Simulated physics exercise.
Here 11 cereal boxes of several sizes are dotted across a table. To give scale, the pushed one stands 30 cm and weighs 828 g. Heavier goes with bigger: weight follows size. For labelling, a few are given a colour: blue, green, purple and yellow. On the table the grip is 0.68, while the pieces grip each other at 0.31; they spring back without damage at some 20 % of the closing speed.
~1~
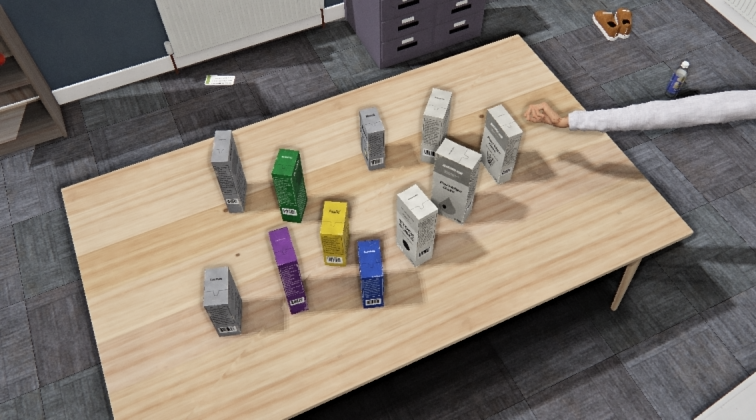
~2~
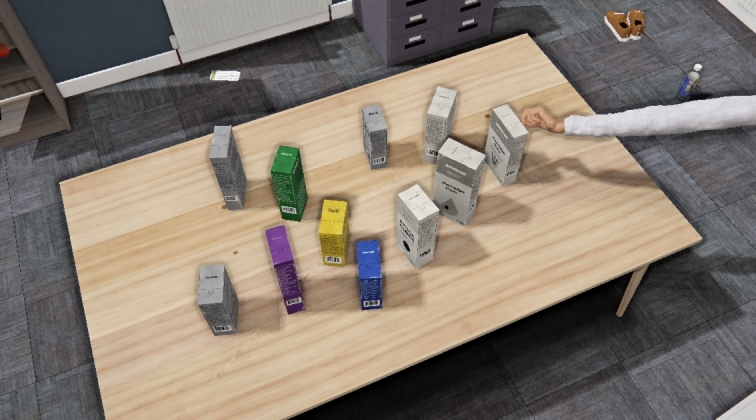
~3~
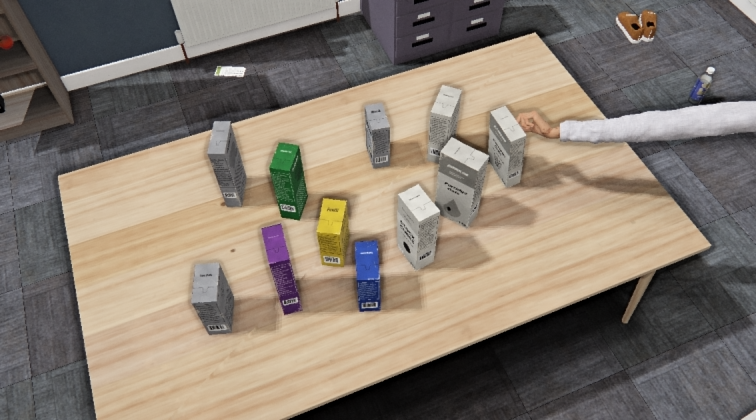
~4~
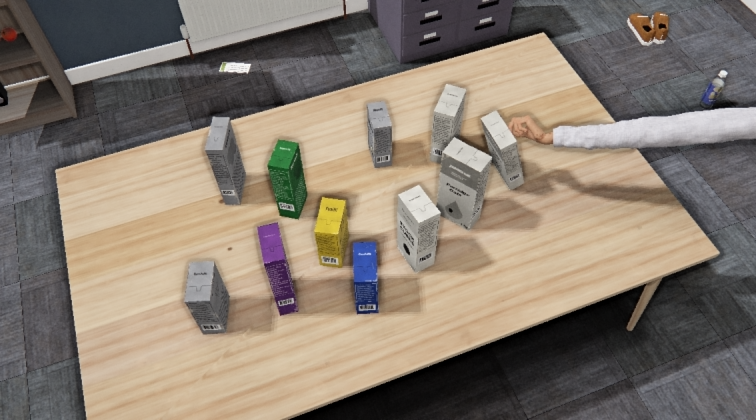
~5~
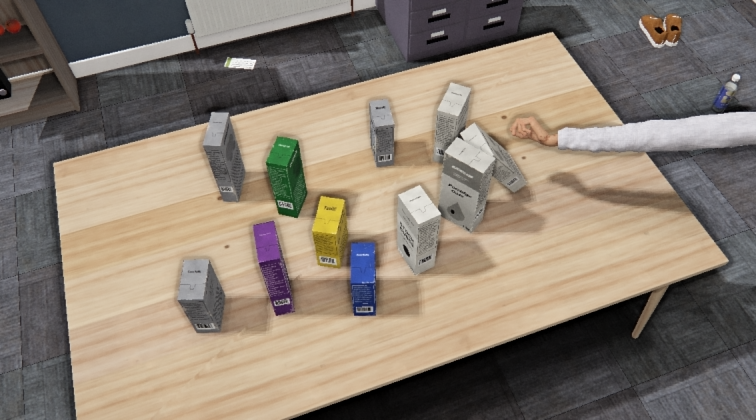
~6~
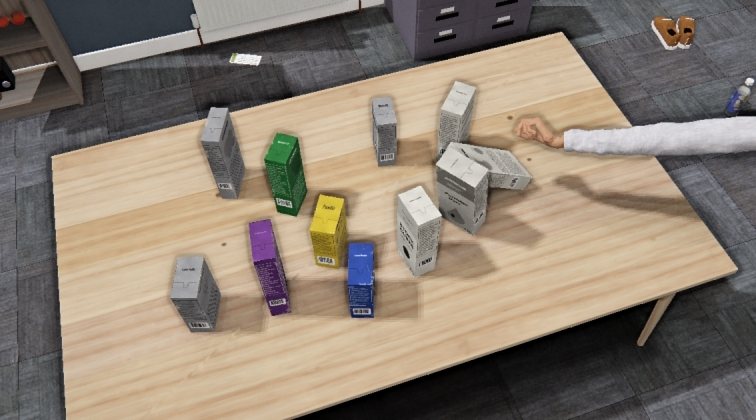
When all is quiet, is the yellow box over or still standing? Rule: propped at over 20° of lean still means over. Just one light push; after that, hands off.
It keeps its feet.
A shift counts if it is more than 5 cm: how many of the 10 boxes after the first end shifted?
Shifted count - 5.
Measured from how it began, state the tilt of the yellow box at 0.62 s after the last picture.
I'd put it at roughly 0 degrees away from its starting angle.
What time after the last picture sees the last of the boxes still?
Roughly 1.5 seconds.
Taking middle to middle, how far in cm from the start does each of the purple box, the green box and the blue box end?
So purple shifts 30 cm, green shifts 0 cm and blue shifts 20 cm.
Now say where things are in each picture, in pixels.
In the first frame (each place is the centre of the face we see best; the camera moves round a little), finger (529, 114) 7 cm from the first box; yellow box (334, 218); purple box (294, 290); green box (287, 200); the others all in place.
The second frame shows finger (525, 119) 19 mm from the first box; yellow box (333, 217).
The third frame shows finger (519, 123) pushing; yellow box (332, 216); the others all in place.
The fourth frame shows finger (512, 128) pushing; yellow box (330, 215); the others all in place.
The fifth frame shows finger (516, 129) stopped; yellow box (329, 215); the others all in place.
The sixth frame shows finger (521, 129) stopped; yellow box (327, 214); purple box (273, 289); green box (281, 190); steepest lean 10°, the box at (455, 203); one has shifted.
Then, 0.30 s later than the last frame, 1 of the 10 other boxes over; yellow box unmoved.
Then, 0.62 s later than the last frame, 3 of the 10 other boxes over; yellow box unmoved; blue box tilted 53°.
Then, 1.22 s later than the last frame, 5 of the 10 other boxes over; yellow box unmoved; blue box lying flat.
When it is over, 5 of the 10 other boxes over; yellow box unmoved; blue box lying flat; purple box tilted 67°. Five left standing. In pixels of the last frame, middles, yellow box near (330, 233), blue box near (314, 300).
